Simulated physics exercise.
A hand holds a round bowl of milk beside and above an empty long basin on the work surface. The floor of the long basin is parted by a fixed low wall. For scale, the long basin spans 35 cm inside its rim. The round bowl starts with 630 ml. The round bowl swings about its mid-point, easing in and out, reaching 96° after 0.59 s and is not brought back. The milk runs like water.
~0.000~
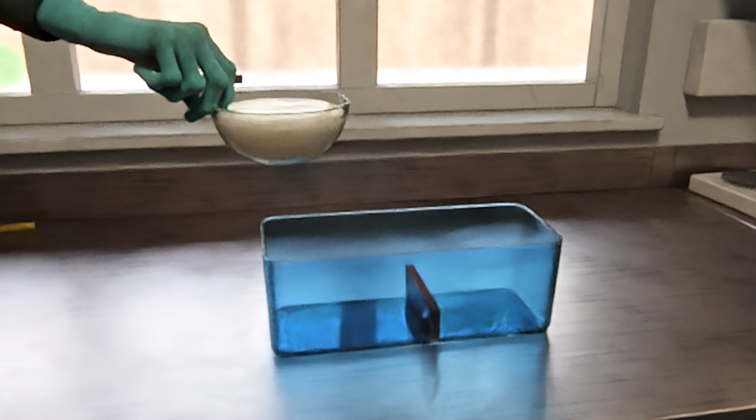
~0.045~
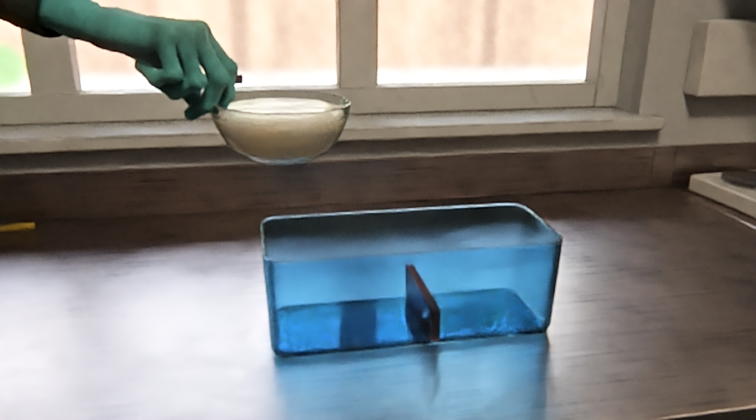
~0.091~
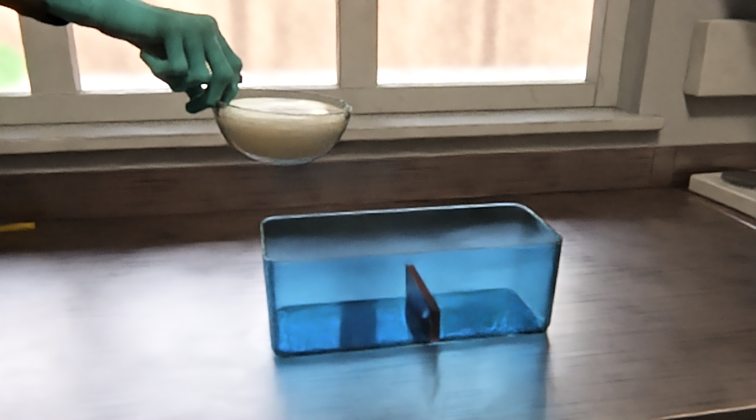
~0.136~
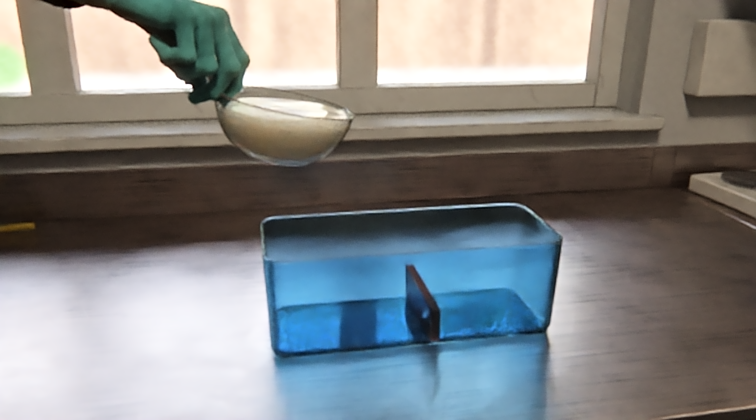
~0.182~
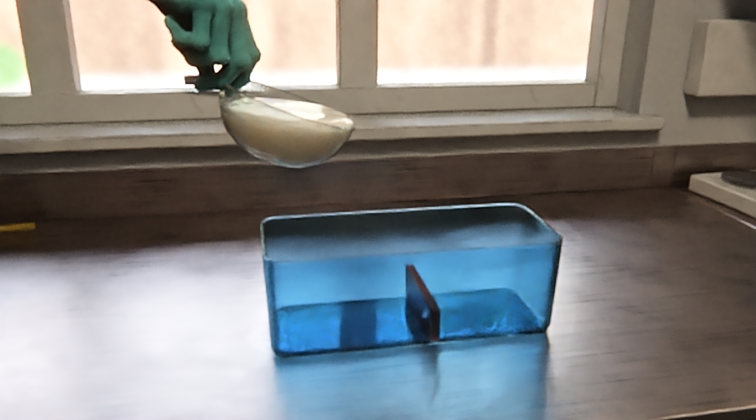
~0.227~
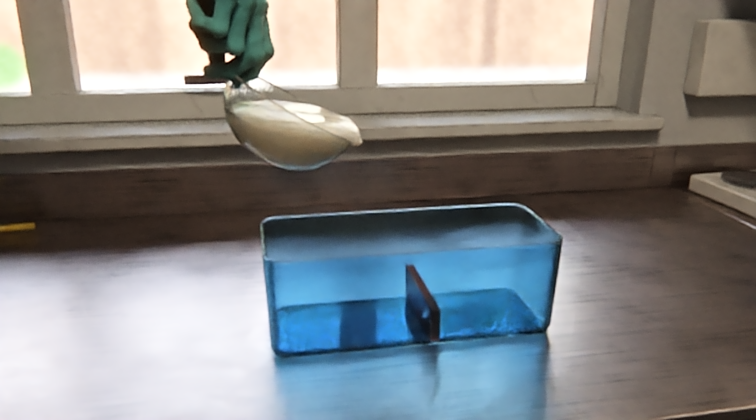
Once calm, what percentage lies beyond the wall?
About 9 per cent.
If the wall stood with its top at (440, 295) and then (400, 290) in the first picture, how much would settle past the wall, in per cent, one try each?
In turn about 30 and 35 per cent.
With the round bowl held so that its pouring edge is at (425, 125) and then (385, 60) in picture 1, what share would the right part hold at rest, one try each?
First 80, then 65 per cent.
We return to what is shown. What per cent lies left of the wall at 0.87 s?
Some 90 per cent.
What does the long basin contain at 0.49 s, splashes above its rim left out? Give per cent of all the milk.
Some 50 per cent.
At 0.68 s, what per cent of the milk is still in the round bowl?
About 0 per cent.
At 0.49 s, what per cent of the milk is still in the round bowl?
Some 12 per cent.
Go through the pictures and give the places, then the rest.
It leans 0°; its right rim is at (348, 101); the milk meets the walls at (214, 111) and (344, 107); the long basin's rim runs from (263, 240) to (542, 222); the wall's top is at (422, 287), in the first picture.
It leans 1°; its right rim is at (349, 103); the milk meets the walls at (215, 110) and (344, 108), in the second picture.
It leans 6°; its right rim is at (350, 108); the milk meets the walls at (216, 108) and (346, 111), in the third picture.
It leans 12°; its right rim is at (352, 115); the milk meets the walls at (219, 105) and (348, 113), in the fourth picture.
It leans 21°; its right rim is at (352, 126); the milk meets the walls at (223, 106) and (353, 120); 1 per cent is over the edge, in the fifth picture.
It leans 31°; its right rim is at (351, 138); the milk meets the walls at (228, 108) and (340, 124); 8 per cent is over the edge, in the sixth picture.
Then, 0.49 s in, the tilt is 89° and 12 per cent is still to pour, 48 is left of the wall and 1 right of it.
Then, 0.68 s in, the tilt is 96° and 0 per cent is still to pour, 92 is left of the wall and 4 right of it.
Then, 0.87 s in, the tilt is 96° and 0 per cent is still to pour, 90 is left of the wall and 8 right of it.
Then, 1.09 s in, the tilt is 96° and 0 per cent is still to pour, 89 is left of the wall and 9 right of it.
Finally, 89 per cent lies left of the wall, 9 right of it and 2 outside.
